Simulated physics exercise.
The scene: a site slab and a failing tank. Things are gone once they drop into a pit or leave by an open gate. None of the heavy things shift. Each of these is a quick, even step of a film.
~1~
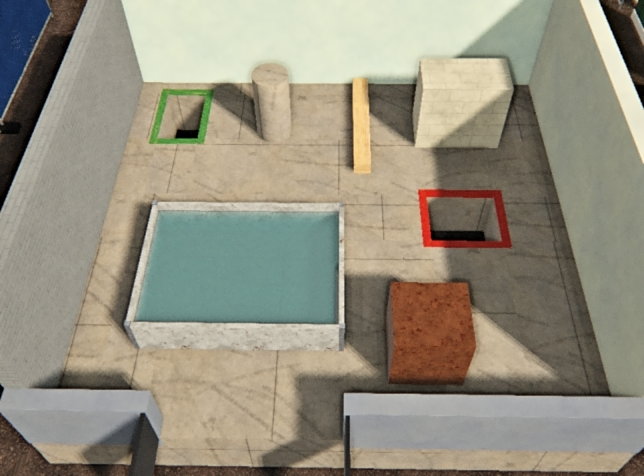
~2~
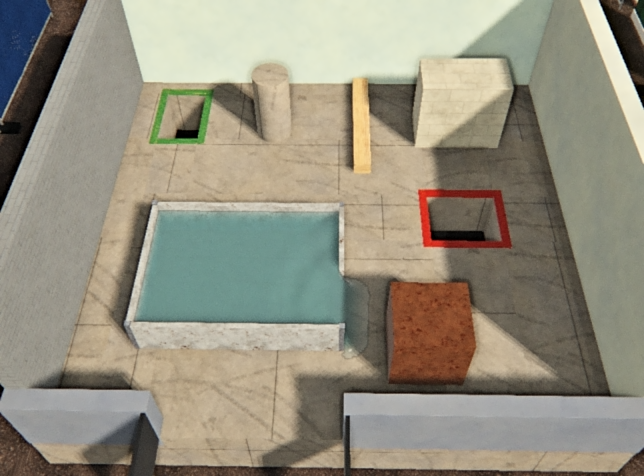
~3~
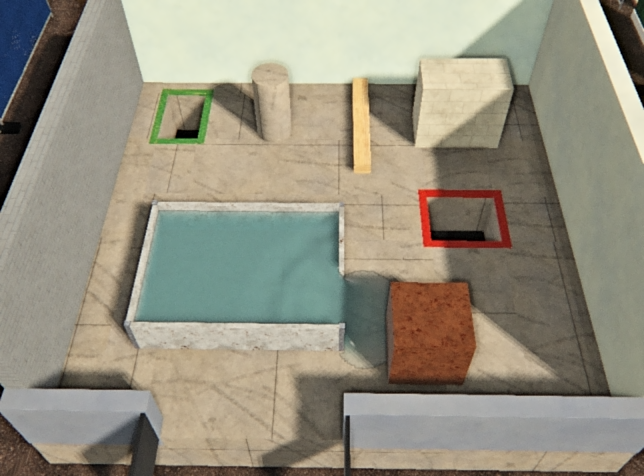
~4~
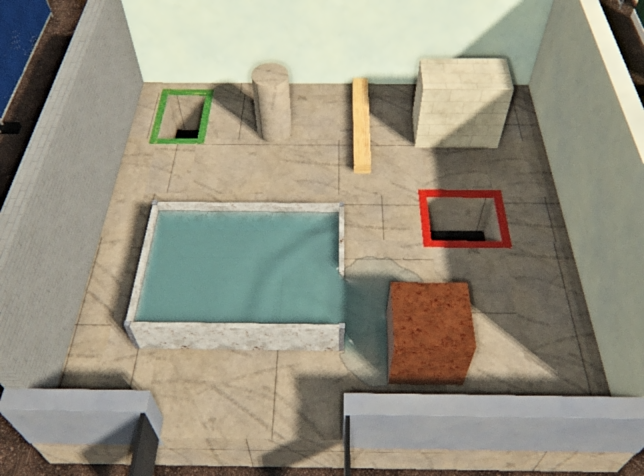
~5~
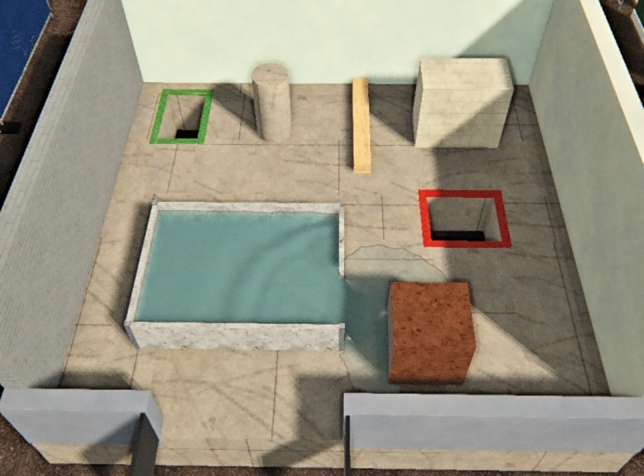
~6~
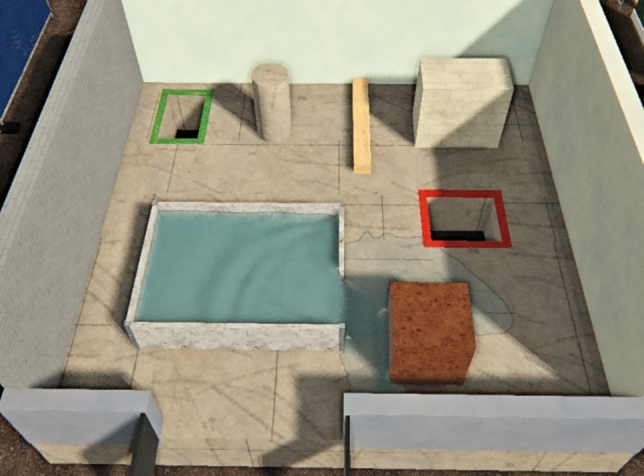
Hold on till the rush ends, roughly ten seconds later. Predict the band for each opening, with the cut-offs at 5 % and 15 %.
In the end I expect the gate to account for five up to fifteen per cent. I expect the red pit to account for upward of fifteen per cent. I expect the green pit to account for a fraction below five per cent.
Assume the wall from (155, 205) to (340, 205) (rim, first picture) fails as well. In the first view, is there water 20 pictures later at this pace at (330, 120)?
Verdict: Flooded.
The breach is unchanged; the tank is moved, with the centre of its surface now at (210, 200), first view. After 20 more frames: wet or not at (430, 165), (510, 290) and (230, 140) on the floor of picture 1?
Taking them as they were asked, they come out soaked, soaked, bone dry.
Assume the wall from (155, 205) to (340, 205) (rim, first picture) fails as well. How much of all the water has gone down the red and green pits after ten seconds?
Parts in a hundred: Red 4, green 55.
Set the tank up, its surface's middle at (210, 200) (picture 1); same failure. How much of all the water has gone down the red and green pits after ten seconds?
The red pit gets roughly 25 per cent and the green pit roughly 0 per cent.
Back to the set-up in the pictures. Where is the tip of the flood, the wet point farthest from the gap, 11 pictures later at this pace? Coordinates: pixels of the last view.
The farthest wet spot is near (542, 175).
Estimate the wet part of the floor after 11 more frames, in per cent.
That comes to about 30 per cent.
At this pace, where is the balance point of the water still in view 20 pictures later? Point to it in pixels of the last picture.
Somewhere near (323, 294).
A moment on, water covers 15 % of the floor; the gate 0 %, the red pit 0 %, the green pit 0 %.
Next, water covers 30 % of the floor; the gate 1 %, the red pit 2 %, the green pit 0 %.
Then, water covers 40 % of the floor; the gate 4 %, the red pit 6 %, the green pit 0 %.
Later, water covers 55 % of the floor; the gate 7 %, the red pit 11 %, the green pit 0 %.
In the end, water covers 70 % of the floor; the gate 10 %, the red pit 20 %, the green pit 0 %.
